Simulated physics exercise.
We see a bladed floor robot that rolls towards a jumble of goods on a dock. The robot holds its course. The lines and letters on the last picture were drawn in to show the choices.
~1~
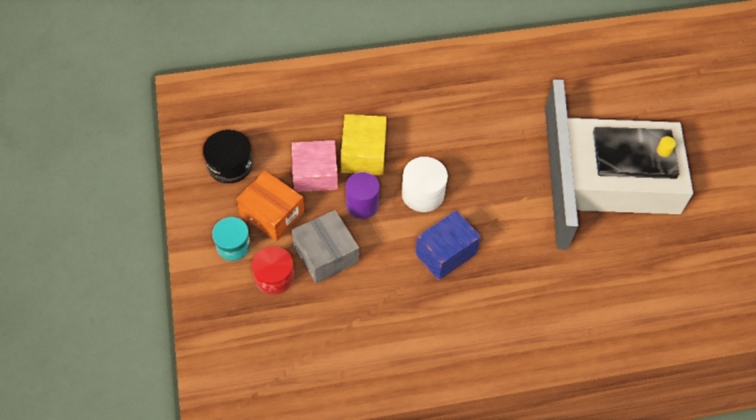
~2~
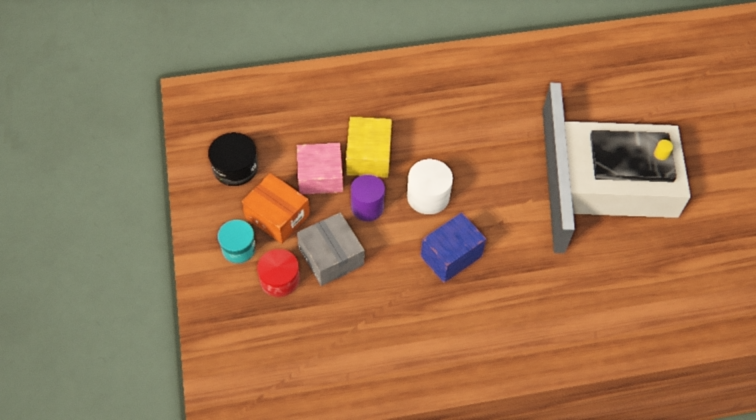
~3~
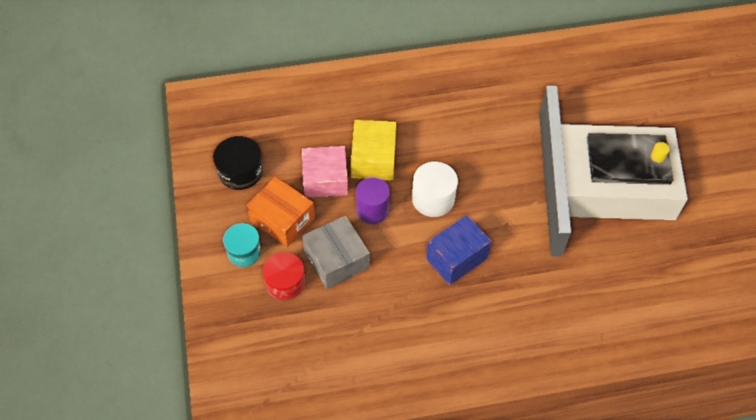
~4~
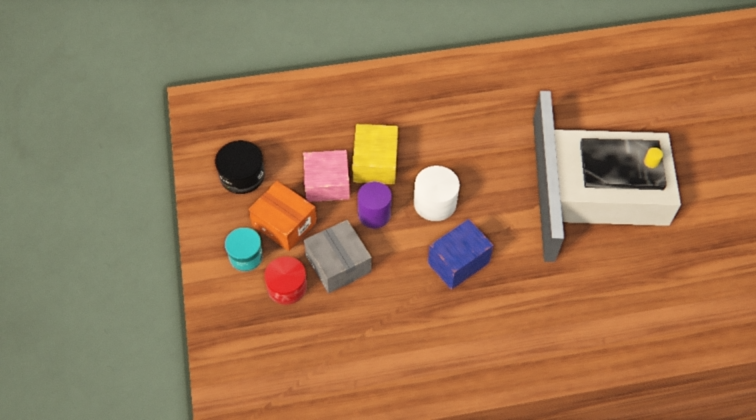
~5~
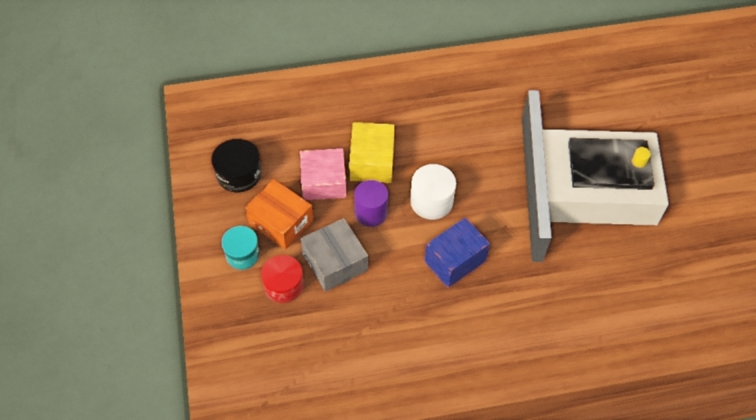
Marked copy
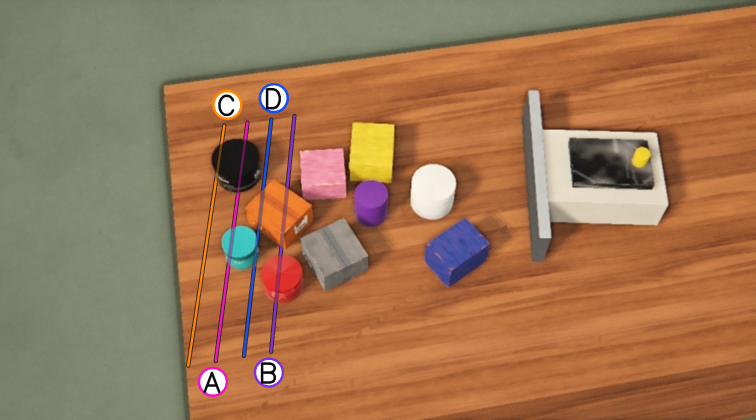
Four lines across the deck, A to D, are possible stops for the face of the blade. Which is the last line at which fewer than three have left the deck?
B is the last line within the limit.
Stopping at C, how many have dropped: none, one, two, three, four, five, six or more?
In all, six or more.
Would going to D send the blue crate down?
No.
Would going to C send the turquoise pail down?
Yes.
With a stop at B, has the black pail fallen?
By then, no.
On the marked copy, A at (233, 232); B at (284, 225); C at (208, 236); D at (259, 228).
With B. Early on, robot (514, 176); blue crate (411, 252); white canister (420, 192).
Further on, robot (423, 190); red canister (225, 284); turquoise pail (232, 248).
At the end, robot (352, 200); red canister over the edge; turquoise pail over the edge; two fallen.
As for the rest, A drops six; C drops seven; D drops four.
